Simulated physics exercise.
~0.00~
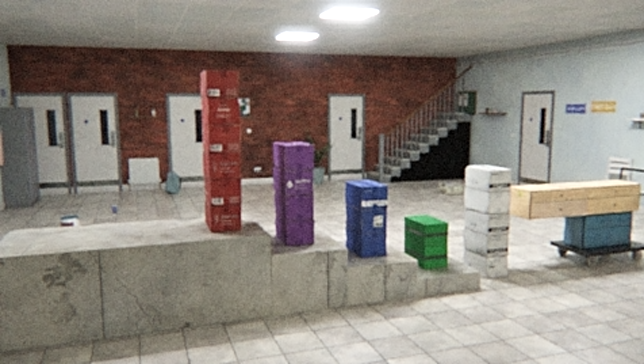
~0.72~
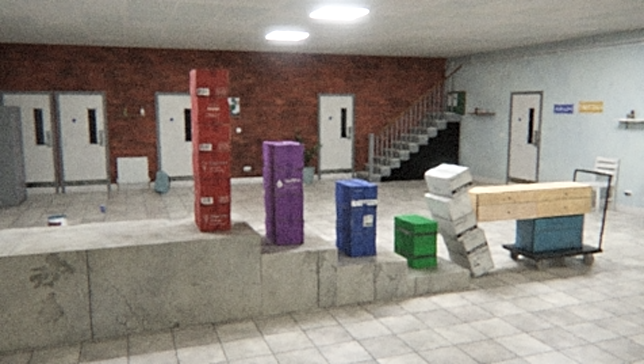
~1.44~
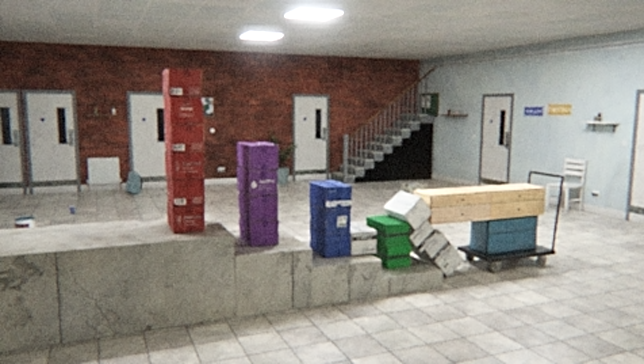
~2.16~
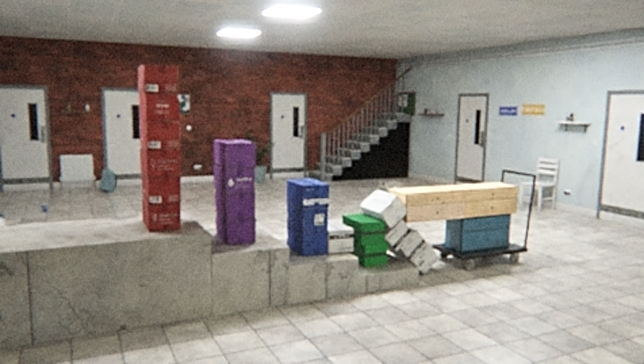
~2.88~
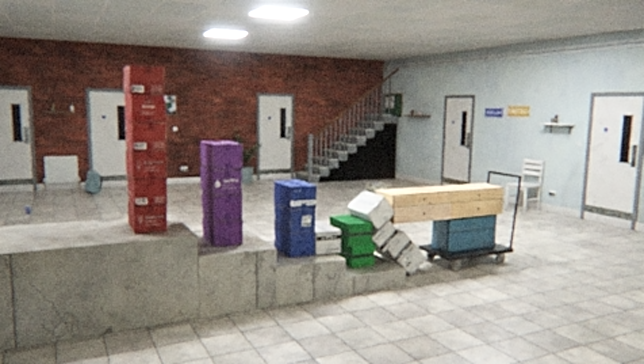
A trolley carrying a long pale wooden case on a blue load rolls left across the tiled floor of a large hall, seen from the front as the view pans slightly right. Ahead of it stands a white column of cartons, with green, blue, purple and red columns on rising concrete steps to the left. The jutting case knocks into the white column, which buckles and topples left against the green cartons. The trolley comes to rest, with the white cartons slumped in a slanting heap beneath the case's end. The green, blue, purple and red columns remain standing.
